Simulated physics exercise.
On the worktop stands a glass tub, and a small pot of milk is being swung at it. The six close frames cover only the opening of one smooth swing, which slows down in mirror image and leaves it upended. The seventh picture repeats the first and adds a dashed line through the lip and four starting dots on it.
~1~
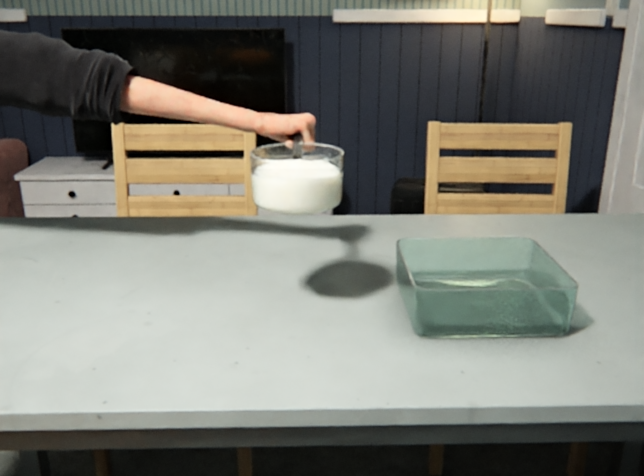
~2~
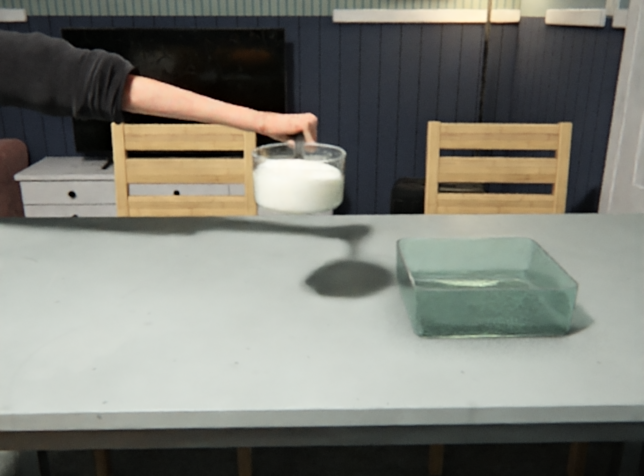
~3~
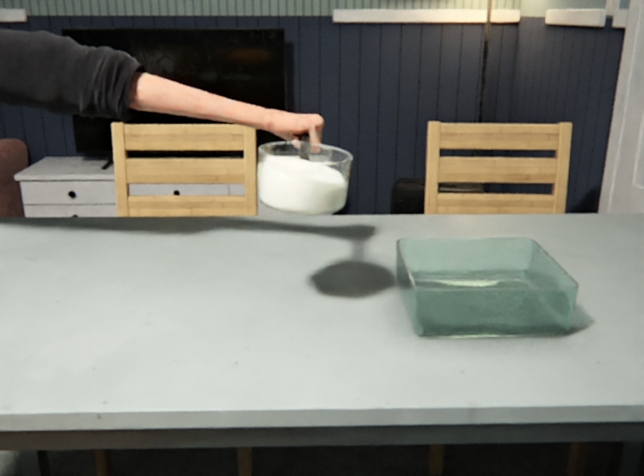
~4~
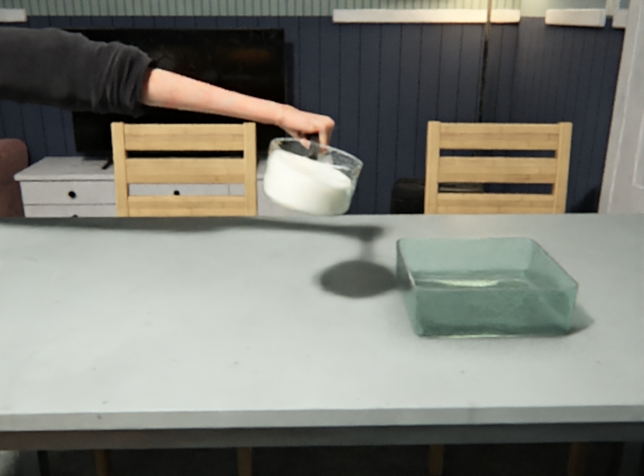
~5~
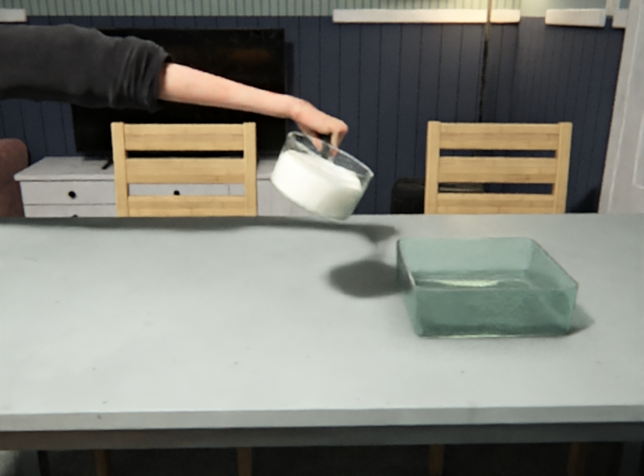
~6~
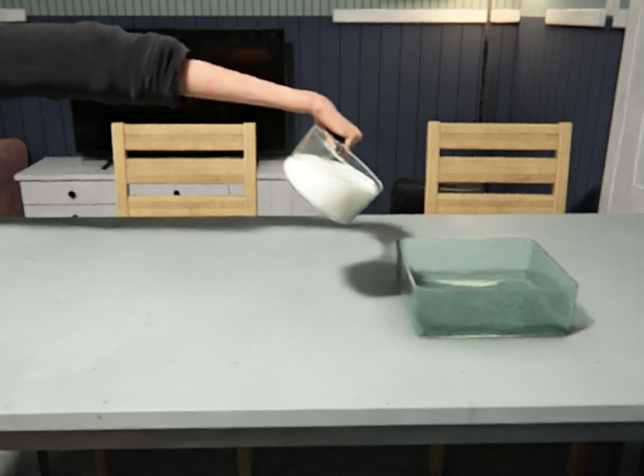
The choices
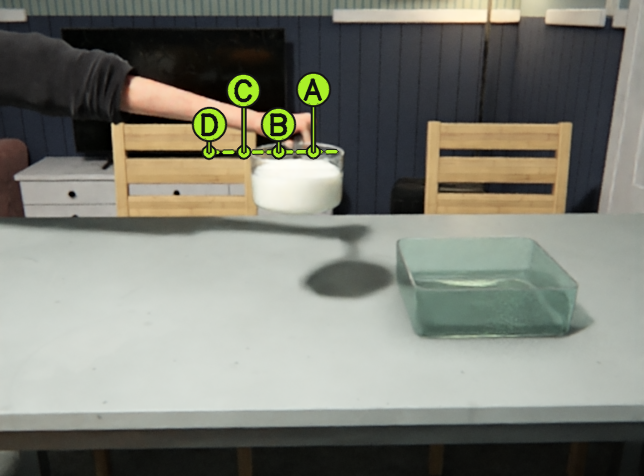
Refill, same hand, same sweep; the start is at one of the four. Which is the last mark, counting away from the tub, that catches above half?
A is the one.
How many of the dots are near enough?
One of them.
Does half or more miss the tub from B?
Yes, that goes wrong.
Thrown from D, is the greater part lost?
Yes, that goes wrong.
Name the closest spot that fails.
Spot B.
On the marked copy, A at (313, 151); B at (278, 152); C at (243, 152); D at (209, 152).
With A, about 67 % lands in the tub, 17 % falls short and 16 % goes beside or beyond.
With B, about 14 % lands in the tub, 84 % falls short and 3 % goes beside or beyond.
With C, about 0 % lands in the tub, 100 % falls short.
With D, about 0 % lands in the tub, 100 % falls short.
